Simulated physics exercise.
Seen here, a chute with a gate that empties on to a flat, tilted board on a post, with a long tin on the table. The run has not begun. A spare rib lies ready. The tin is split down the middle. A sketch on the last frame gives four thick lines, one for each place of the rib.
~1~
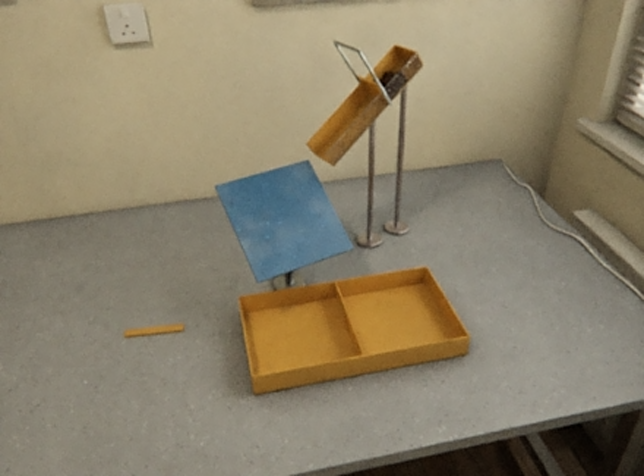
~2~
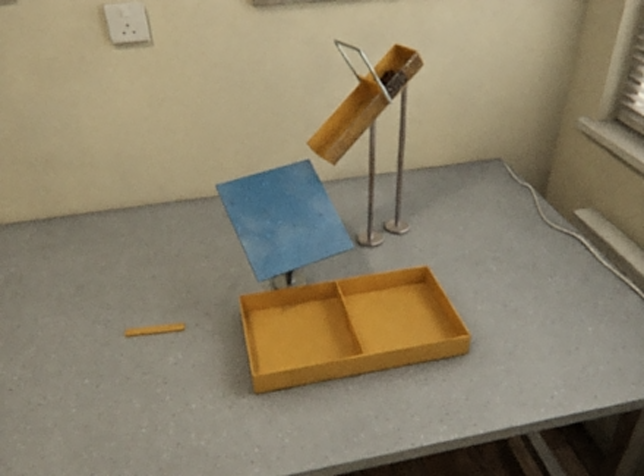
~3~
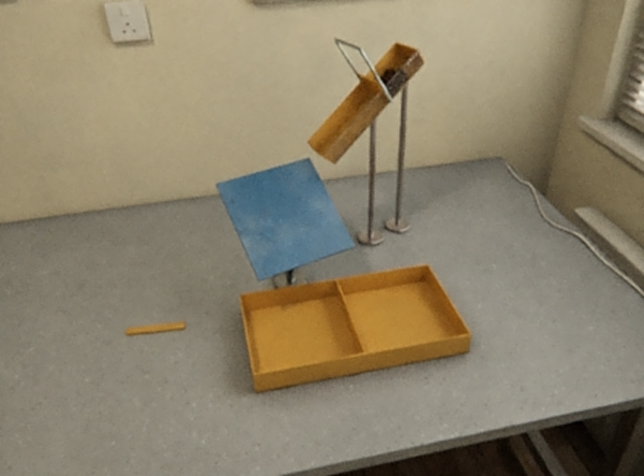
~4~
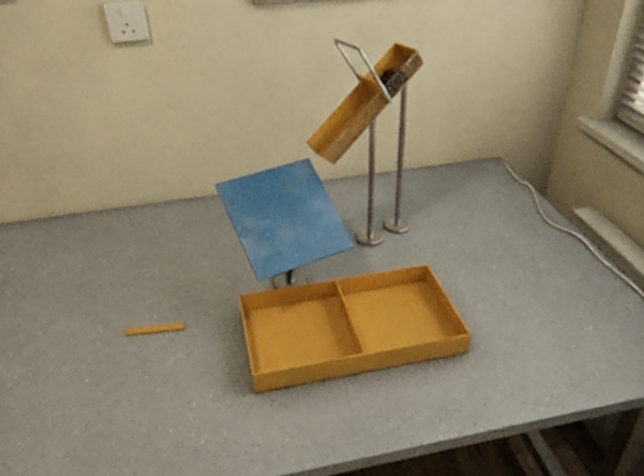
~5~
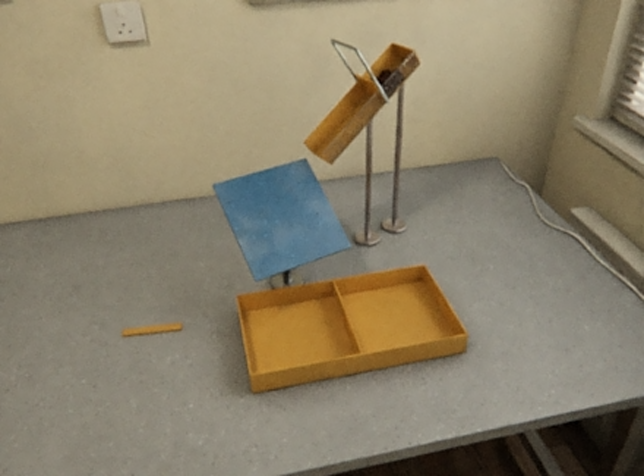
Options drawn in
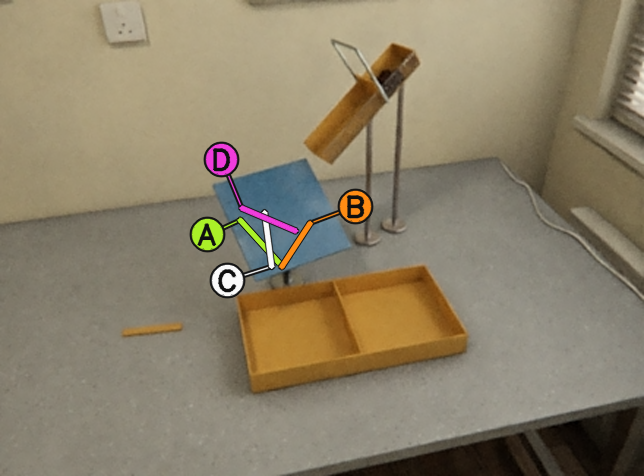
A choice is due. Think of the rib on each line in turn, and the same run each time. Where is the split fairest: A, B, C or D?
Take D.
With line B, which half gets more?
The left half.
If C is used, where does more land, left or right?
More lands on the left.
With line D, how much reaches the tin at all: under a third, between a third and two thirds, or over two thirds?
It is over two thirds.
On the marked copy, line A from (240, 220) to (279, 263); line B from (310, 223) to (281, 266); line C from (264, 212) to (271, 266); line D from (241, 208) to (295, 230).
With A, of what is caught, all but a few in the left half, a small share in the right.
With B, of what is caught, all but a few in the left half, a small share in the right.
With C, of what is caught, all but a few in the left half, a small share in the right.
With D, of what is caught, close to two thirds in the left half, close to a third in the right.
